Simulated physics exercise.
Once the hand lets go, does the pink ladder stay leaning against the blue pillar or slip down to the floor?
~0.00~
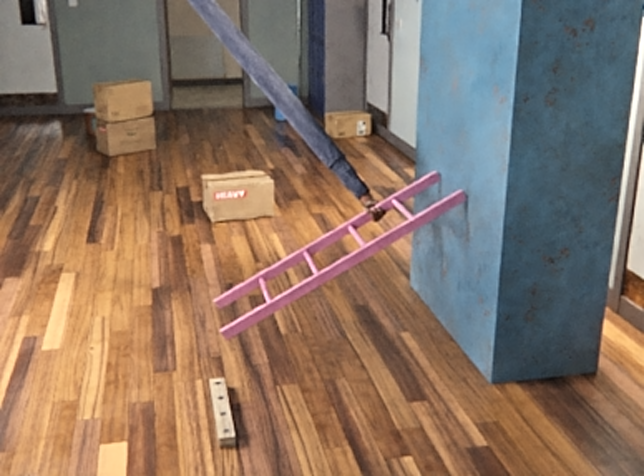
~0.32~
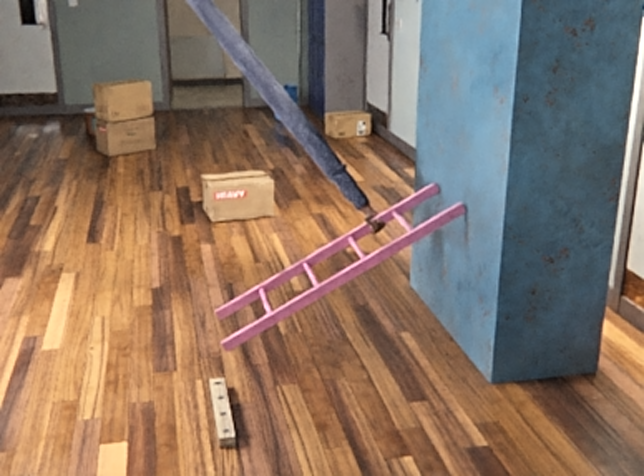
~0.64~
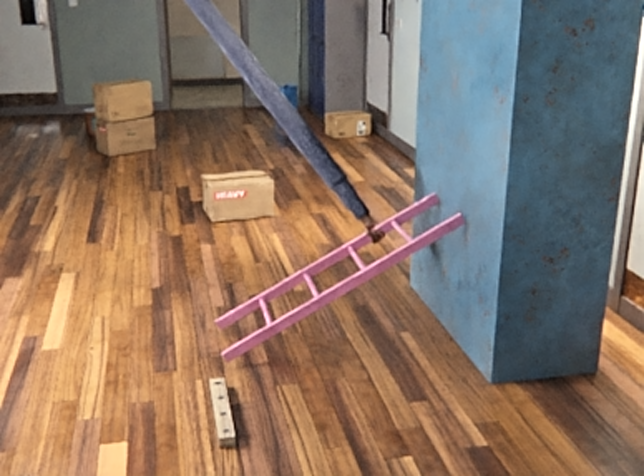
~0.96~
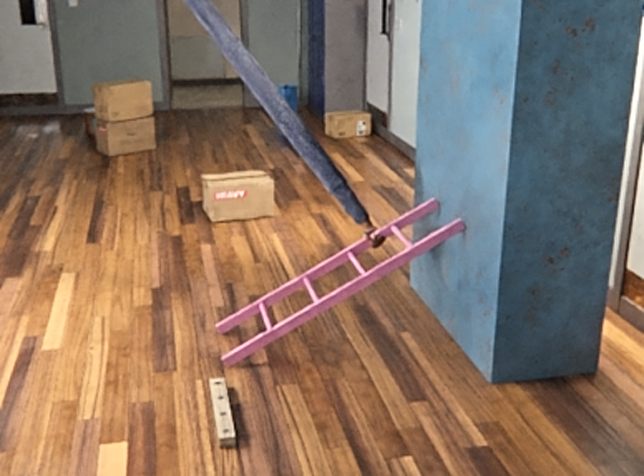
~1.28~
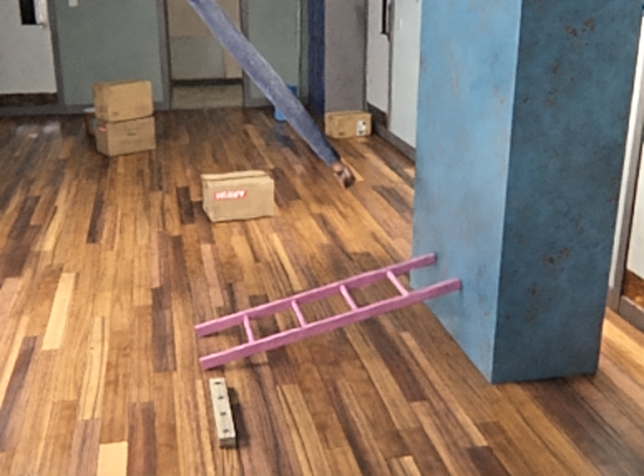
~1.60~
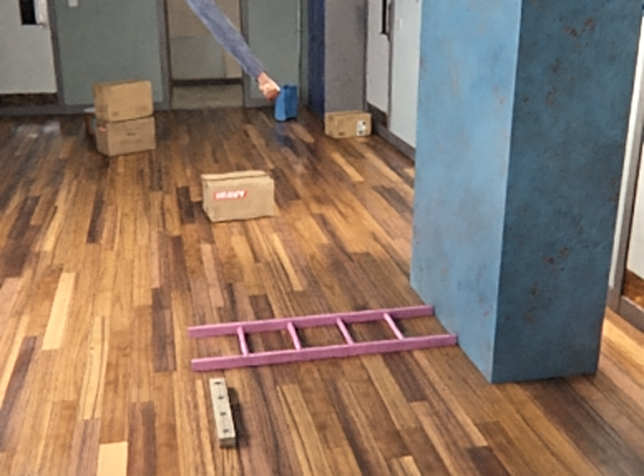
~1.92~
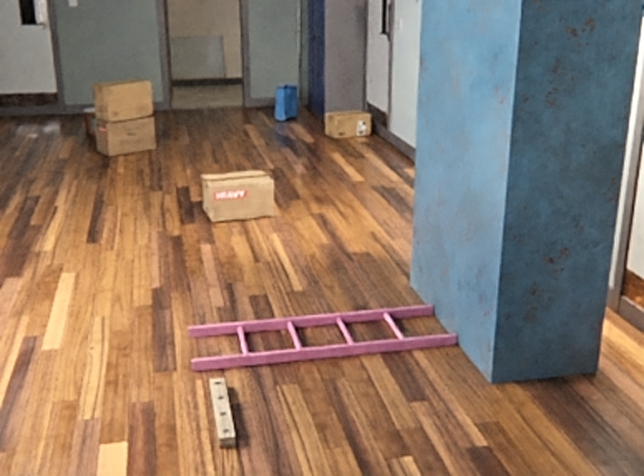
The pink ladder slips down and ends up lying flat on the floor beside the pillar.
